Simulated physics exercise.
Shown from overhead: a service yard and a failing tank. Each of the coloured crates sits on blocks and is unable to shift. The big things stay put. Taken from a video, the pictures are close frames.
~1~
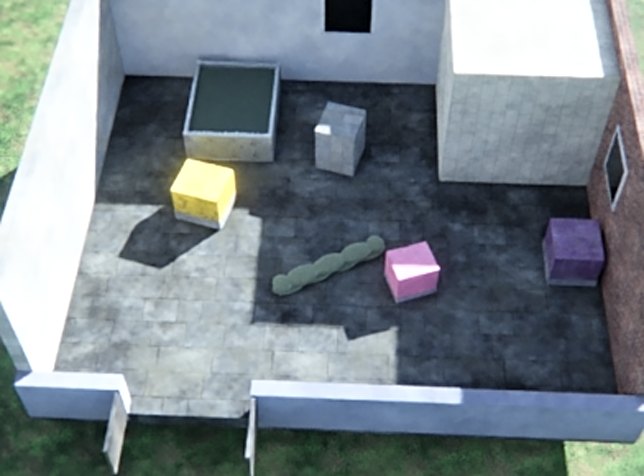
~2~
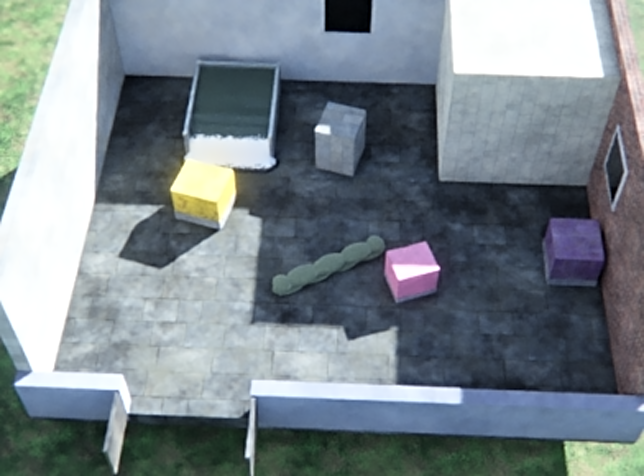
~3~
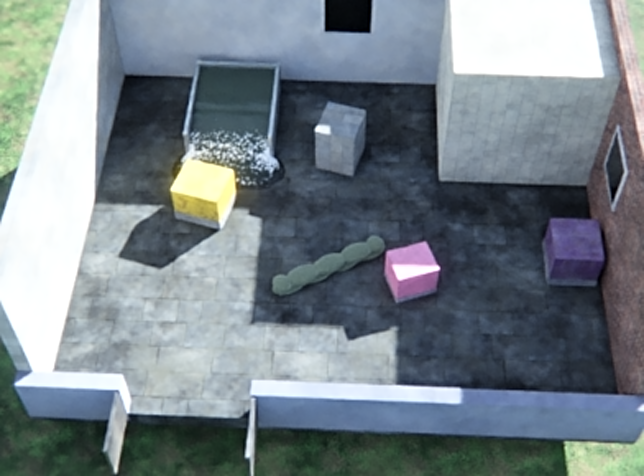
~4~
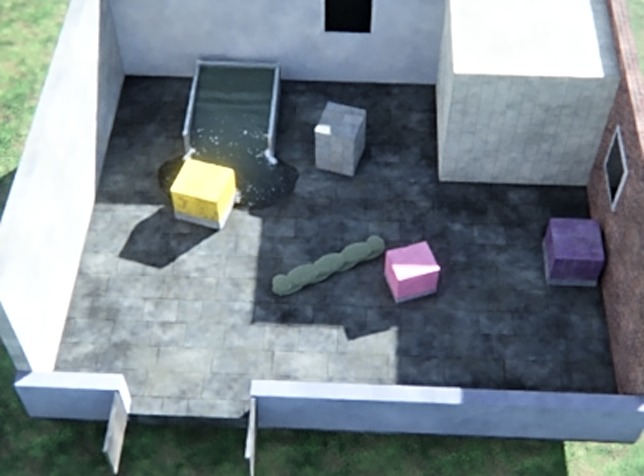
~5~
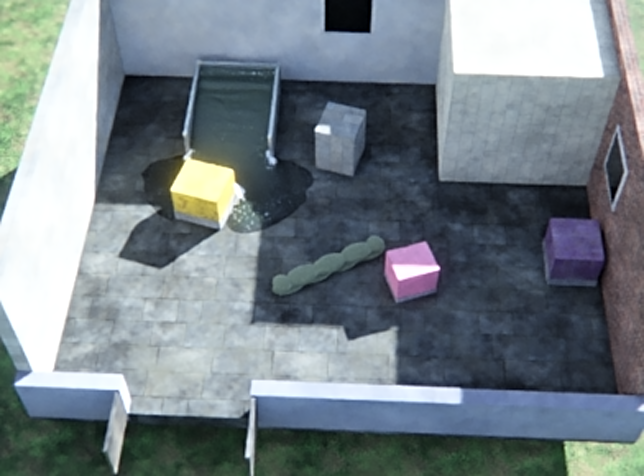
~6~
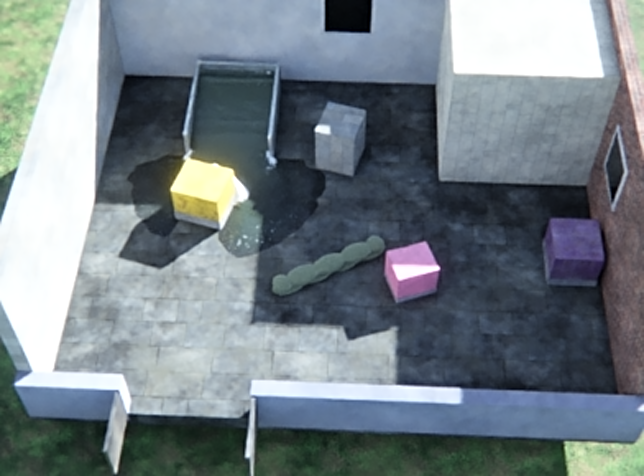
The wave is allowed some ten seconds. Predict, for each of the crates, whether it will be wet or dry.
My prediction: The yellow crate will be wet, the purple crate will be dry, the pink crate will be dry.
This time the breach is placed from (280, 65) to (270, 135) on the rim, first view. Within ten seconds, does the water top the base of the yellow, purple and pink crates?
Result: Yellow is left untouched, purple is left untouched, pink gets overtopped.
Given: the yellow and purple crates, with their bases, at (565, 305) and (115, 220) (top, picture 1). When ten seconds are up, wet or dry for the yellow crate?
As for the yellow one, it keeps clear.
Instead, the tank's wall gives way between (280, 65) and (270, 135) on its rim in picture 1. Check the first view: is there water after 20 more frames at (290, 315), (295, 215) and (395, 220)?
First spot unwetted, second drenched, third drenched.
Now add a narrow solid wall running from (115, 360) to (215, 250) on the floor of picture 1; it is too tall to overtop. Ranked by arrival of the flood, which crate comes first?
It's the yellow one.
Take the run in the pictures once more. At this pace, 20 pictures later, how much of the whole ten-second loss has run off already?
Roughly 15 per cent.
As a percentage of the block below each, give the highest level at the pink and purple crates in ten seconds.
I'd say 50 per cent for the first one and 70 per cent for the second.
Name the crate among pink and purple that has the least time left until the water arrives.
The pink-painted one it is.
A moment on, water covers 20 % of the floor; the yellow crate water round its plinth, the purple crate not reached, the pink crate not reached.
Next, water covers 25 % of the floor; the yellow crate water round its plinth, the purple crate not reached, the pink crate not reached.
Then, water covers 45 % of the floor; the yellow crate water round its plinth, the purple crate water round its plinth, the pink crate water round its plinth.
Later, water covers 60 % of the floor; the yellow crate water round its plinth, the purple crate water round its plinth, the pink crate water round its plinth.
In the end, water covers 80 % of the floor; the yellow crate was topped, the purple crate stayed above the water, the pink crate stayed above the water.
